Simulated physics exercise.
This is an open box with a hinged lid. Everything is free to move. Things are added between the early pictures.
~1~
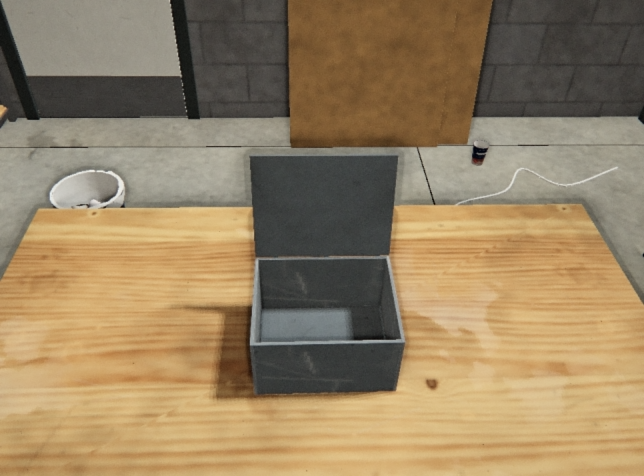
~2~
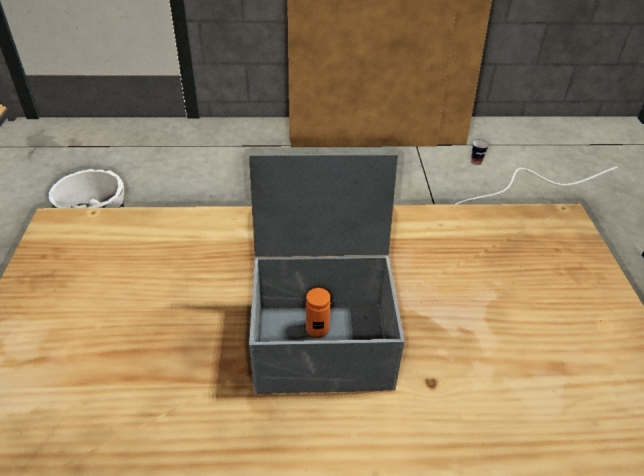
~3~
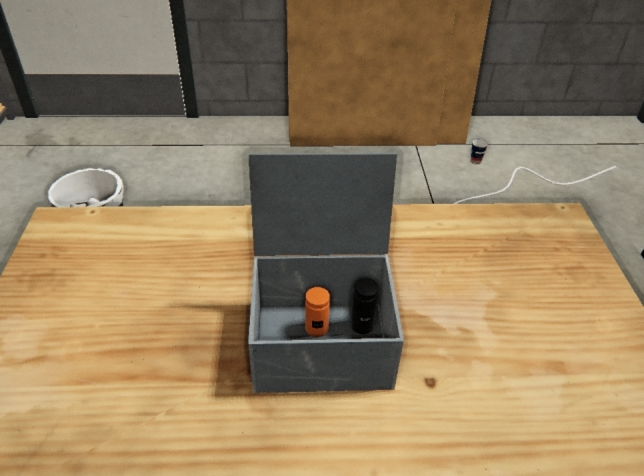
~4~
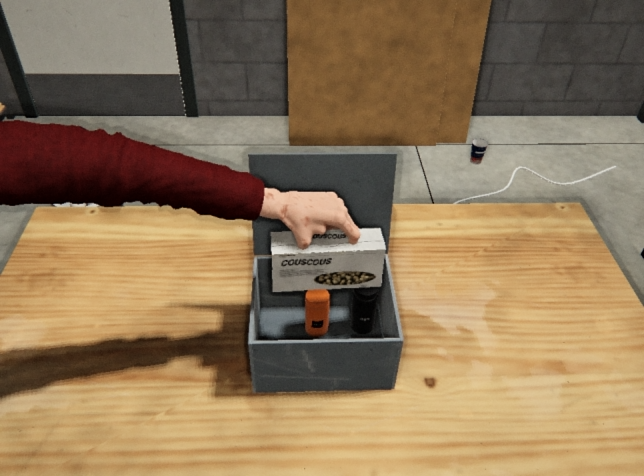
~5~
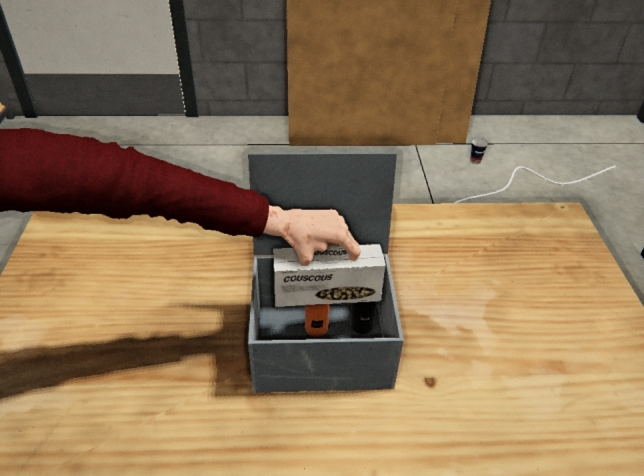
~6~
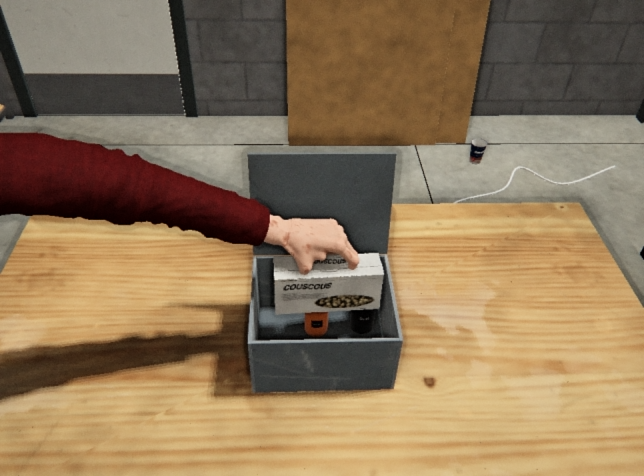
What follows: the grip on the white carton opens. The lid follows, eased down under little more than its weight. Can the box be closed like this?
It closes.
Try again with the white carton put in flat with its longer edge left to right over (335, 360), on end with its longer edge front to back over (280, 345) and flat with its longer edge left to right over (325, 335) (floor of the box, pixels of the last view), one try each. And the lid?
First try: It sits on the rim; second try: It will not close; third try: It closes.
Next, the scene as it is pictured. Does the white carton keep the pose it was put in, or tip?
It ends up tilted.
Then, 0.40 s on from there, white carton on its side near (320, 351).
Then, 1.30 s on from there, lid 78° above the rim; white carton on its side near (321, 352).
Then, 1.80 s on from there, lid 44° above the rim; white carton on its side near (321, 352).
Then, 2.10 s on from there, lid 18° above the rim; white carton on its side near (321, 352).
In the end, lid shut; toppled in the box, white carton; the other 2 unmoved. At the end, from the last picture's camera, white carton near (321, 352).
